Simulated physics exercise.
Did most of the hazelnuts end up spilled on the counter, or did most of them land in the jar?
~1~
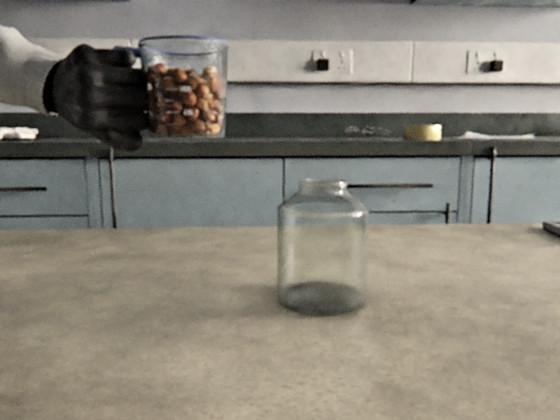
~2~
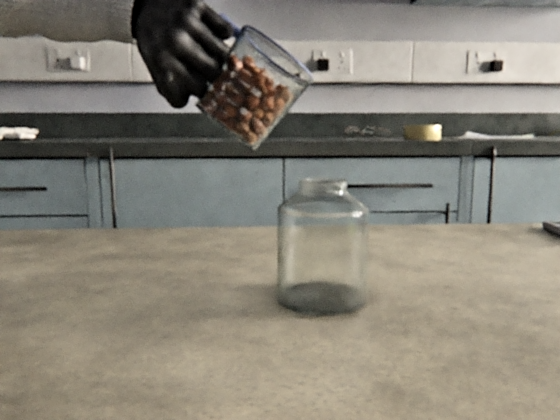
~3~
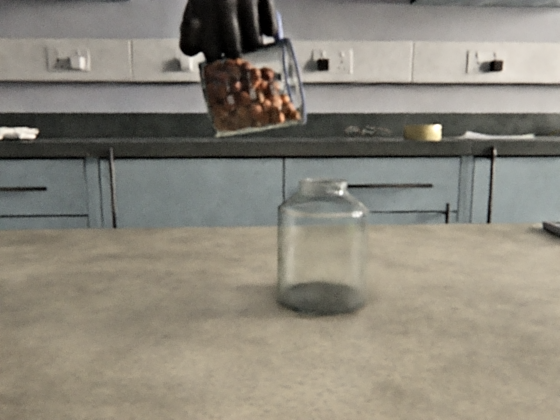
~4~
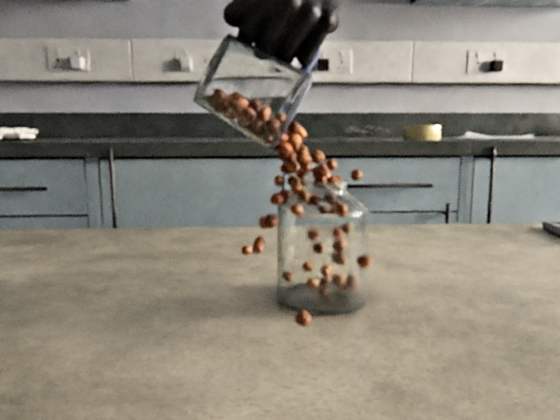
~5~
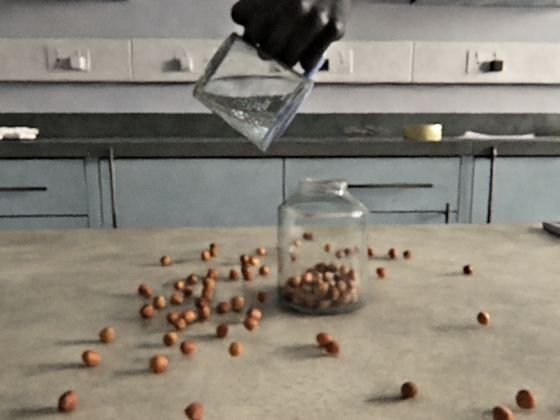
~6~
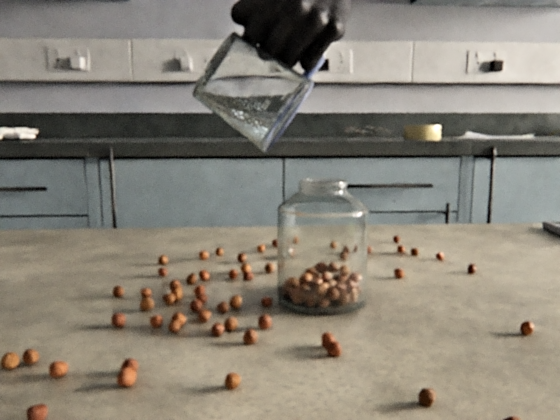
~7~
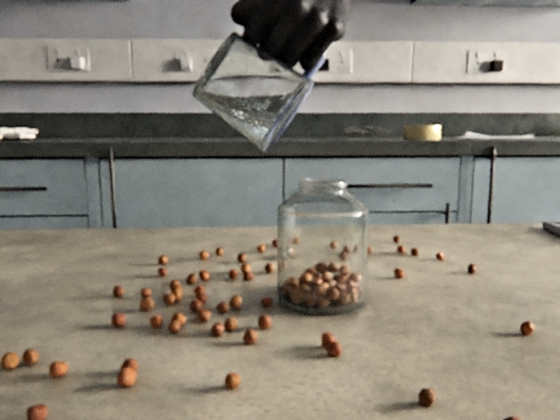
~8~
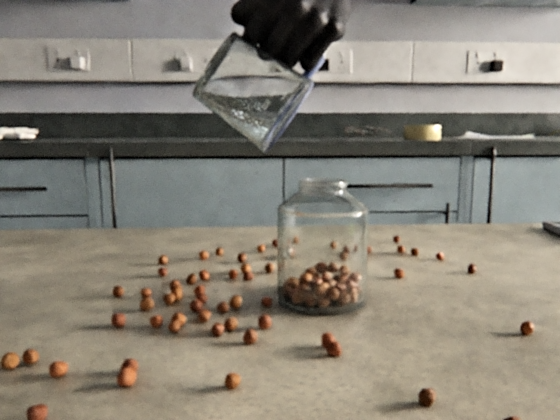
Most of the hazelnuts ended up scattered on the counter. Only some of them landed in the jar, and the cup was left empty.
